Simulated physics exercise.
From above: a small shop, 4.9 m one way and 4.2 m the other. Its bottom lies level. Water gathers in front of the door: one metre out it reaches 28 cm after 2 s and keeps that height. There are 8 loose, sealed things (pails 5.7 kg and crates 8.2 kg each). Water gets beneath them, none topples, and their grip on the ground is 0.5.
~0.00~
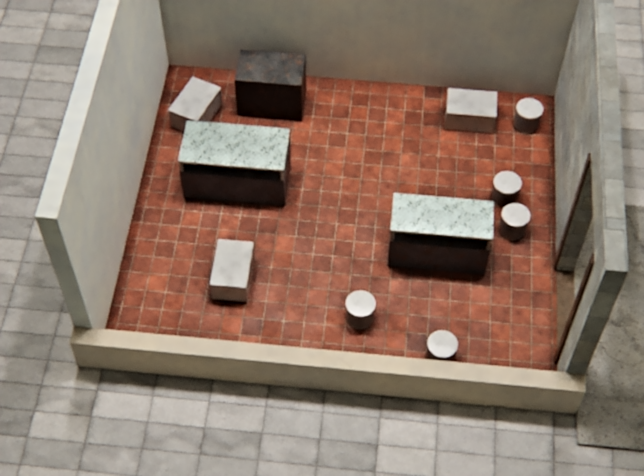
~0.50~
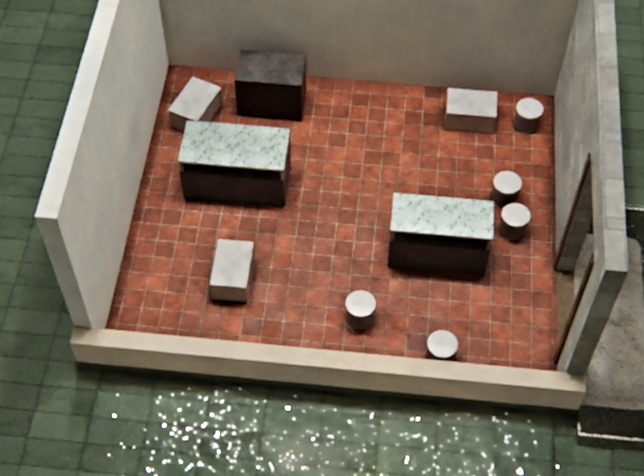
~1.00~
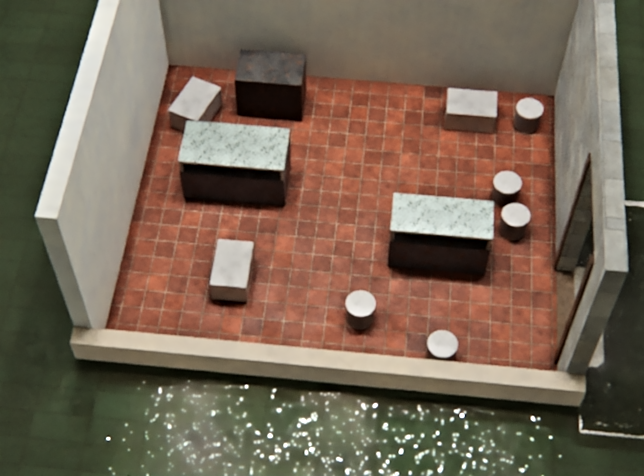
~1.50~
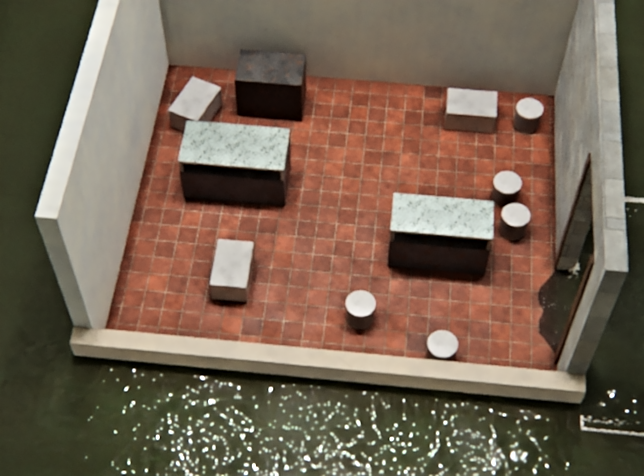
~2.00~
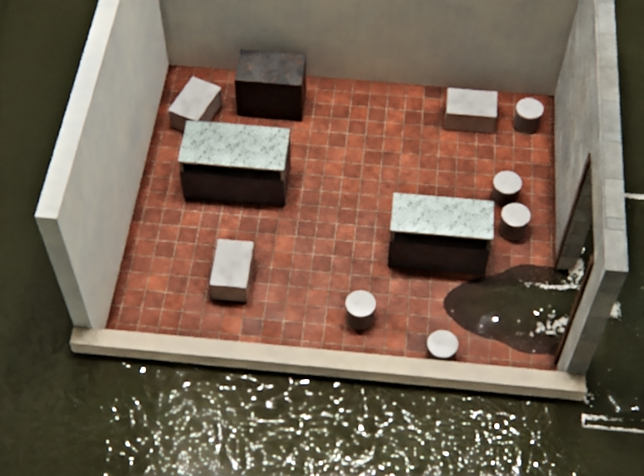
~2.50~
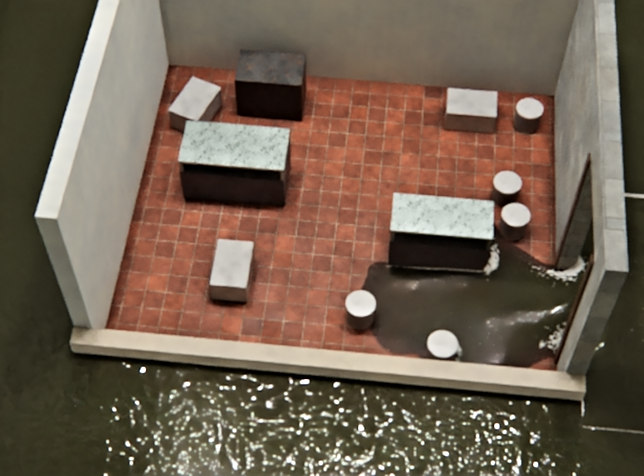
To begin with, a small shop with a red tiled floor, counters, crates and round pails stands dry on grey paving. Murky green water covers the paving outside and deepens, then enters through the right-hand doorway and spreads leftward around some pails to the nearer counter, while nothing inside shifts.
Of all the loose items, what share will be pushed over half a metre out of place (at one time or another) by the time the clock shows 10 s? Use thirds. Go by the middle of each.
That comes to two thirds or more.
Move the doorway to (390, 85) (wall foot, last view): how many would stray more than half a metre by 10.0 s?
In that case 8 of them.
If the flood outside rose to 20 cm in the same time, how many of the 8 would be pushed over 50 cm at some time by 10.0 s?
In that case 4 of them.
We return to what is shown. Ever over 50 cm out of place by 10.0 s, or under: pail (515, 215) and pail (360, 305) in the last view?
In that order: Short of it, over.
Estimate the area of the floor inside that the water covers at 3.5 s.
About 8.0 m2.
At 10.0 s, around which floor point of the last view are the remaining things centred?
Around (315, 186).
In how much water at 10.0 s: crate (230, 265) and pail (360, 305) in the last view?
About 17 and 17 cm.
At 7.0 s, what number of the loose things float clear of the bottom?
I count 7.
After 3.5 s 2 of 8 are over 50 cm from their spots; 1 afloat.
After 4.5 s 4 of 8 are over 50 cm from their spots; 2 afloat.
After 7.0 s 5 of 8 are over 50 cm from their spots; 7 afloat.
After 10.0 s 6 of 8 are over 50 cm from their spots, and 7 have been at some point; 6 afloat.
